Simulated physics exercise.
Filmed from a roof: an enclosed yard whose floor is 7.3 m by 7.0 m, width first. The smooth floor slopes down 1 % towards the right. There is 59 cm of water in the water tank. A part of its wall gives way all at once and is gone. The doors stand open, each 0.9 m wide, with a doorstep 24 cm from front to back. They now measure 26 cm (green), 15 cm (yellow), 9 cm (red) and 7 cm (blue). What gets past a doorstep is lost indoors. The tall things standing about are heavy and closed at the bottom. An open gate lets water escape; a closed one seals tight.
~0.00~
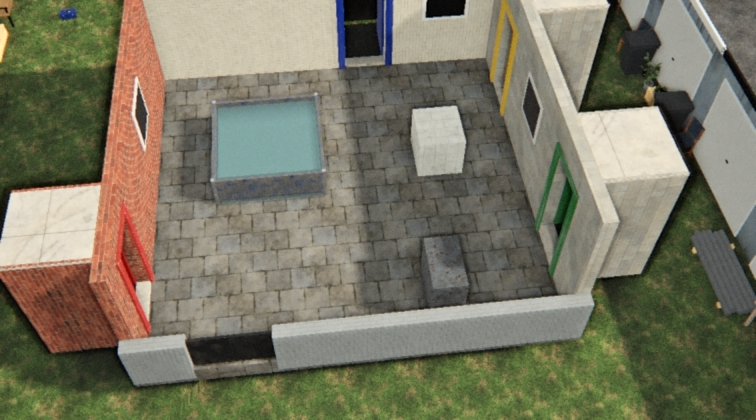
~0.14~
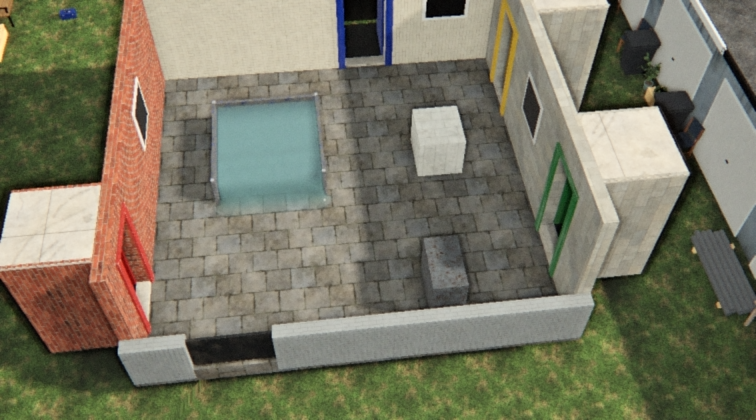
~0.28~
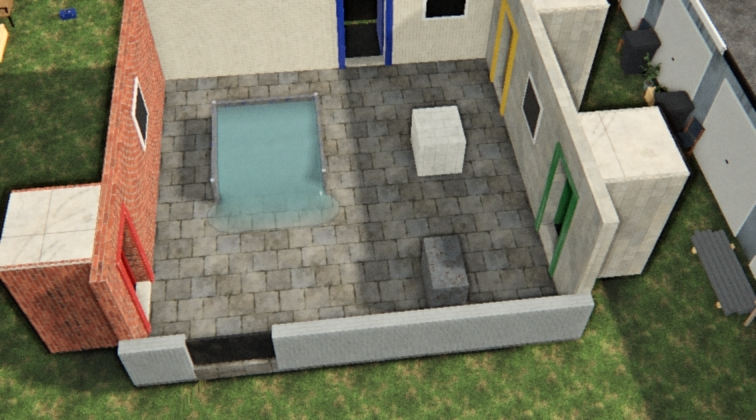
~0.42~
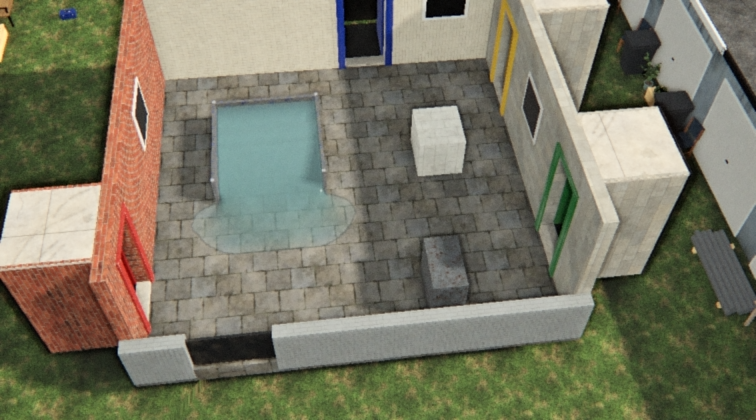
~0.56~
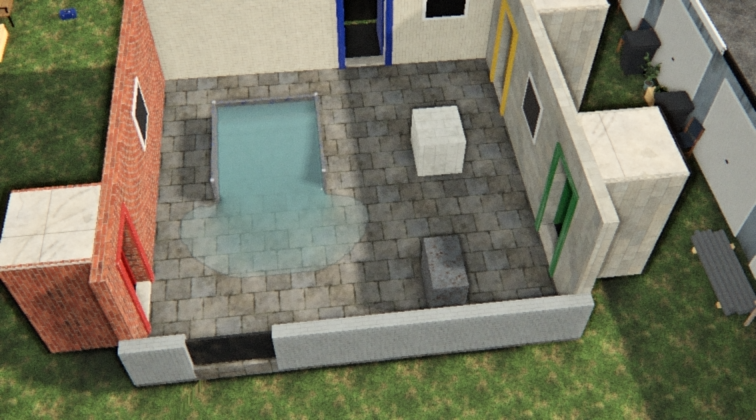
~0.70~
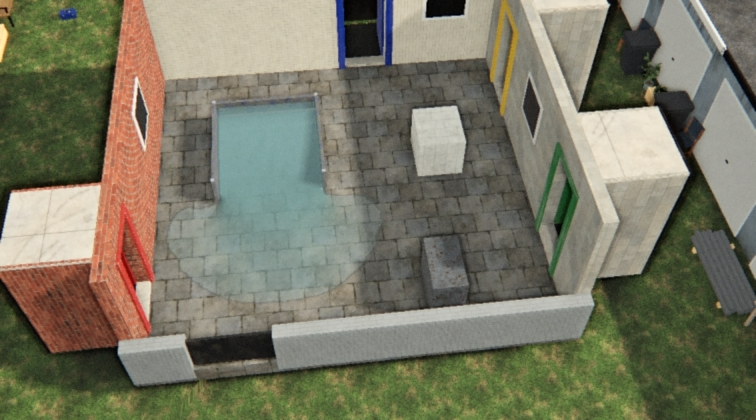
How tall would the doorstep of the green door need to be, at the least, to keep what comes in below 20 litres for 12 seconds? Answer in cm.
Some 7 cm above the ground.
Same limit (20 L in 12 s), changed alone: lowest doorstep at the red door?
About 15 cm at red.
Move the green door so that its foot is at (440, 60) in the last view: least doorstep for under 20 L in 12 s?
Roughly 5.5 cm.
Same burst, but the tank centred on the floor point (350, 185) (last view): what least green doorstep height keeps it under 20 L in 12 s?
Some 10.0 cm.
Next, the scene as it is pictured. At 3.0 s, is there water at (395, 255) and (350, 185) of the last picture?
In that order: Flooded, still dry.
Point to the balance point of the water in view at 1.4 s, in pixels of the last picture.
At about (274, 200).
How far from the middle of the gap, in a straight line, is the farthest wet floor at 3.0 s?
Roughly 6.0 m.
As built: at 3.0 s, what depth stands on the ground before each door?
In cm: Green 0, yellow 0, red 19, blue 0.
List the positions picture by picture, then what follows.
In the first picture, the water tank at (267, 139) is whole and still, 59 cm deep; the green door at (554, 218) is dry.
In the second picture, the front is at (222, 213), 0.3 m from the gap at (271, 190); 0.5 m2 of floor is wet, 59 cm left at the back.
In the third picture, the gap is at (271, 191), the front 0.7 m out at (232, 230); the back of the water tank holds 59 cm.
In the fourth picture, the gap is at (271, 192), the front 1.2 m out at (232, 250); the back of the water tank holds 59 cm.
In the fifth picture, water pours out at (271, 192) and has run 1.7 m, to (235, 274); about 7 cm deep outside, 57 cm at the back.
In the sixth picture, the gap is at (271, 192), the front 2.3 m out at (266, 299); the back of the water tank holds 50 cm; the green door at (554, 218), 5.4 m from the gap, is still 3.3 m from the nearest water.
After 1.4 s water covers 30 % of the floor, deepest (32 cm) near (275, 349); it has not reached the green door.
After 3.0 s water covers 40 % of the floor, deepest (33 cm) near (410, 335); it has not reached the green door.
After 12.0 s water covers 95 % of the floor, deepest (12 cm) near (561, 320); 9 cm at the green door, 0 litres in over its 26 cm doorstep.
At the green door as built, the water arrived by 3.4 s and peaked near 10 cm at 3.8 s.
Run again over the same 12 s with other heights there, 29 litres in over 6 cm, 10 litres over 8 cm. The limit of 20 litres is kept from about 7 cm up.
